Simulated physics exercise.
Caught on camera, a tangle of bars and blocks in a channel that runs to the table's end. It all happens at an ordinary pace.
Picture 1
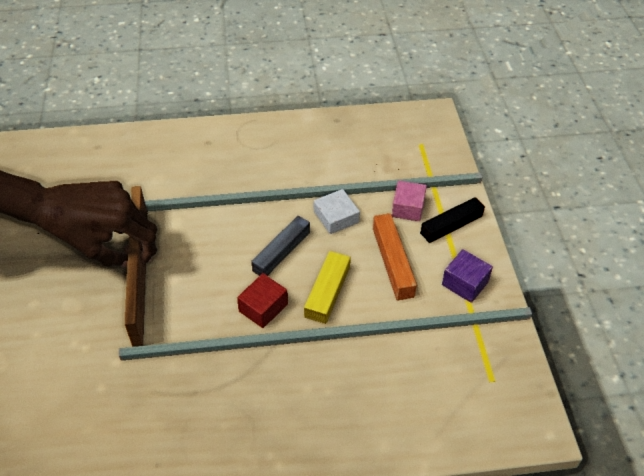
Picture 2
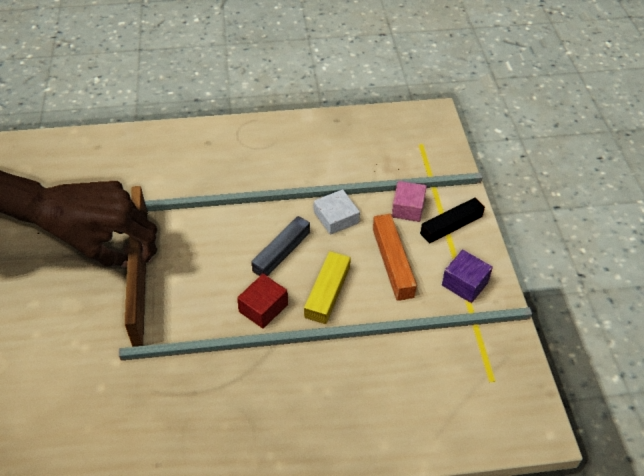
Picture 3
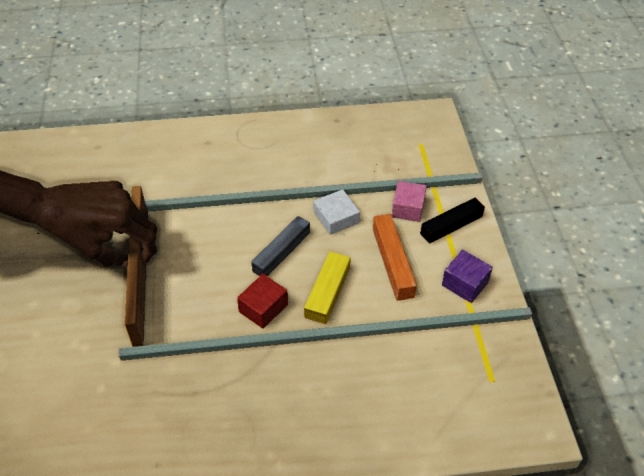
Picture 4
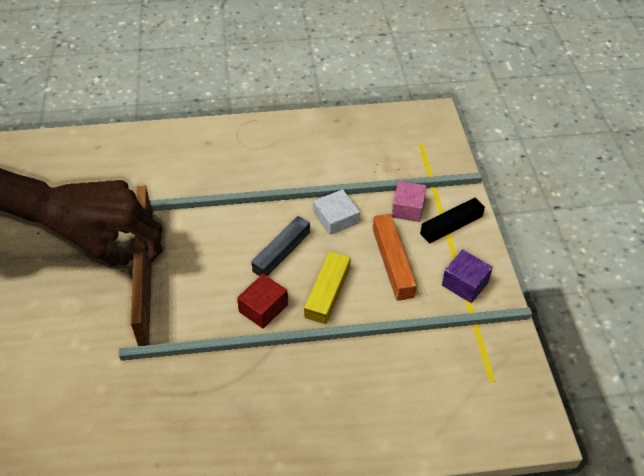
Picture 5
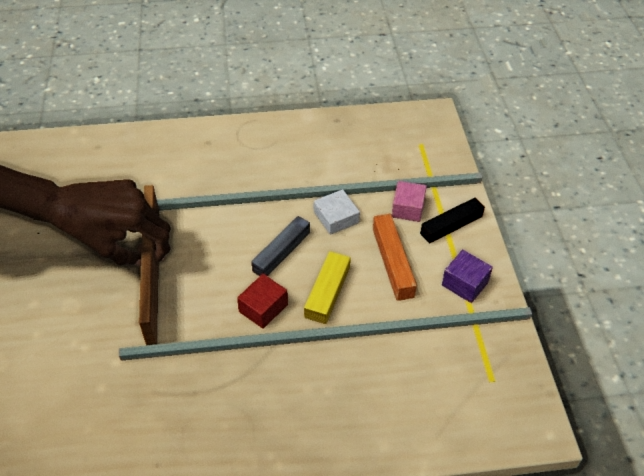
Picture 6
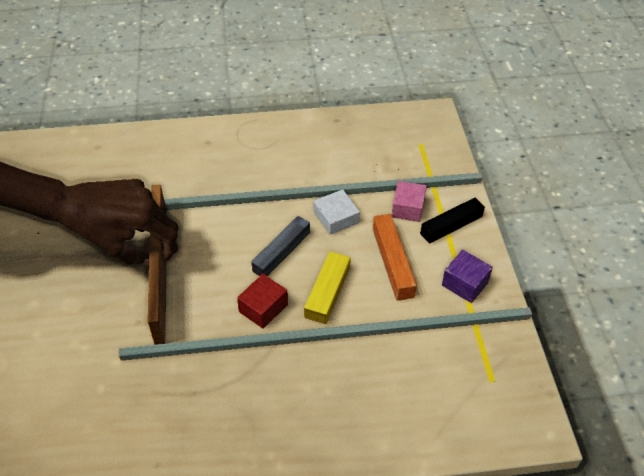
In this clip, a hand holds an upright board at the left of a channel scattered with colourful bars and blocks, first keeping it nearly still, then sliding it slightly right while the bars and blocks remain motionless.
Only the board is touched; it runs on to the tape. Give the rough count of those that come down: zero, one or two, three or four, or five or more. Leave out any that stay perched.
Outcome: The number that fall off is three or four.
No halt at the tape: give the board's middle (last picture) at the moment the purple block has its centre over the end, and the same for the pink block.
Near (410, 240) and (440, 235).
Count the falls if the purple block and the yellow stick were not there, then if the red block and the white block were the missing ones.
The counts: 2 and 2.
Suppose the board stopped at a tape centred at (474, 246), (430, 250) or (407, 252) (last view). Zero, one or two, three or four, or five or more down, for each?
For each place: 5 or more; one to two; none.
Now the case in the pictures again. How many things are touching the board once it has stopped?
It touches 2.
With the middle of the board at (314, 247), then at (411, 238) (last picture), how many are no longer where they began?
First 4, then 8.
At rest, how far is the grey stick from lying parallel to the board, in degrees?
Some 0 degrees.
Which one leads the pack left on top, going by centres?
That is the yellow stick.
A little later, none off yet; black stick at rest near (453, 220); purple block at rest near (467, 276); pink block at rest near (409, 201).
When it is over, the number that fall off is three or four; down, orange bar, pink block, purple block and black stick.
